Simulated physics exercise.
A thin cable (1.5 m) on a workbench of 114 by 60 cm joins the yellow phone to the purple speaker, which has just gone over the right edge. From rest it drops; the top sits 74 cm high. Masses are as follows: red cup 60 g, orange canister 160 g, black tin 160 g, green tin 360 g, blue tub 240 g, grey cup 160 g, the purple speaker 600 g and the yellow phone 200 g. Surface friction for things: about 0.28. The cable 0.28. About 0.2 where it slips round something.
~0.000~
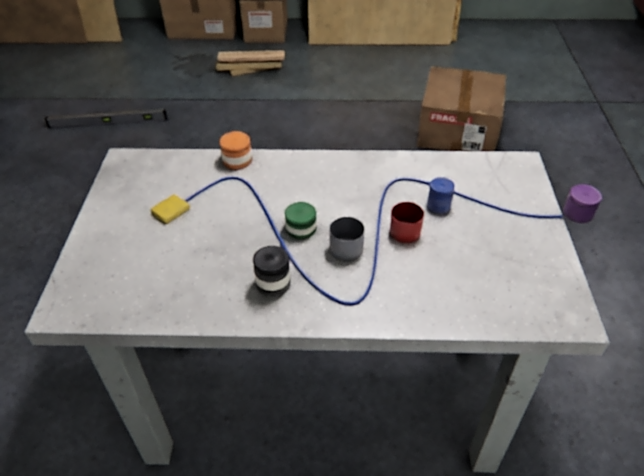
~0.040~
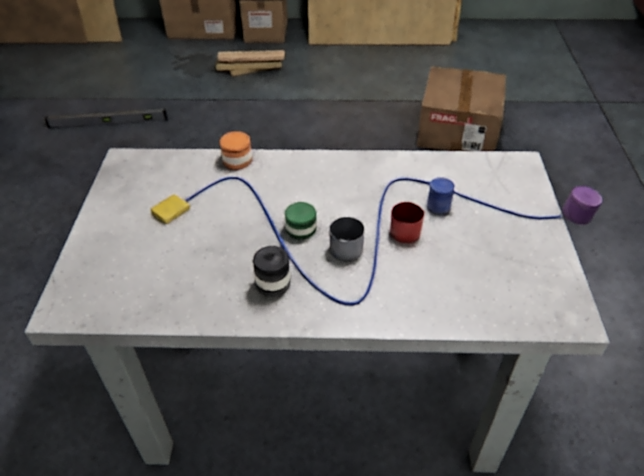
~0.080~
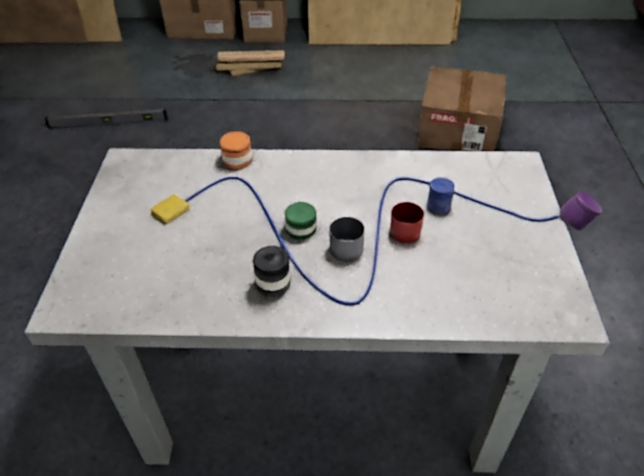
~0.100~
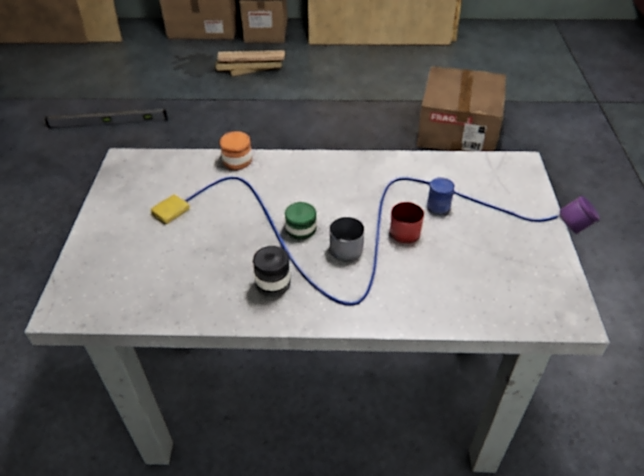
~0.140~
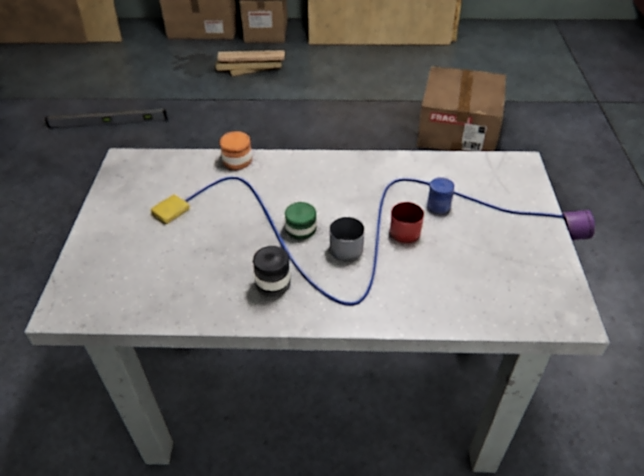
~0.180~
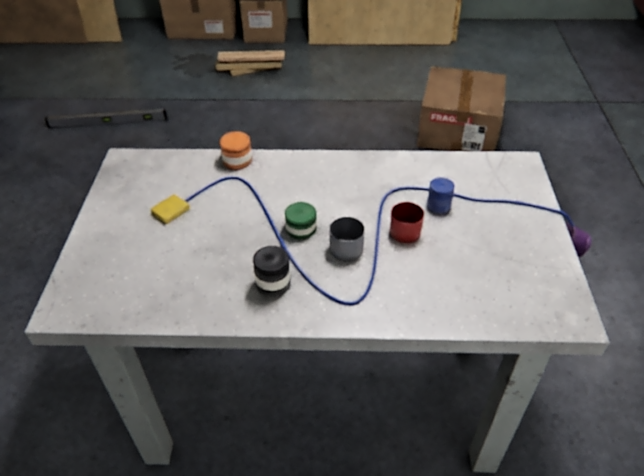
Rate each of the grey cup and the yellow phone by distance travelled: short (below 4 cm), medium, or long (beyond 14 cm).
Ratings: Grey cup - long, yellow phone - long.
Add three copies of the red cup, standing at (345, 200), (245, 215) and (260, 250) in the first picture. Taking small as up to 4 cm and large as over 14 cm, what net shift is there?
In turn: Large, large, small.
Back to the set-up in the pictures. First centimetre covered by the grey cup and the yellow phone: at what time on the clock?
Approx. times - grey cup: 0.38 s, yellow phone: 0.42 s.
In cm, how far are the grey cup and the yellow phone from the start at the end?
I'd say the grey cup goes off the top and the yellow phone shifts around 40 cm.
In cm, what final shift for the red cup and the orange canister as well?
In the end the red cup has moved about 2 cm, while the orange canister has moved about 0 cm.
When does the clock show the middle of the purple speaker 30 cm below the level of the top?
At 0.30 s.
After 0.4 s, the cable's tail end at (195, 221); grey cup 6 cm off its start, yellow phone 3 cm off its start, blue tub 3 cm off its start.
After 0.7 s, the cable's tail end at (268, 256); grey cup 37 cm off its start, yellow phone 30 cm off its start, blue tub 18 cm off its start.
After 0.9 s, the cable's tail end at (303, 278); grey cup over the edge, yellow phone 38 cm off its start at (311, 262), blue tub 20 cm off its start at (497, 239).
After 1.2 s, the cable's tail end at (303, 278); grey cup over the edge, yellow phone 38 cm off its start, blue tub 20 cm off its start.
After 2.4 s, the cable's tail end at (303, 278); grey cup over the edge, yellow phone 38 cm off its start at (311, 262), blue tub 20 cm off its start at (497, 238), purple speaker over the edge.
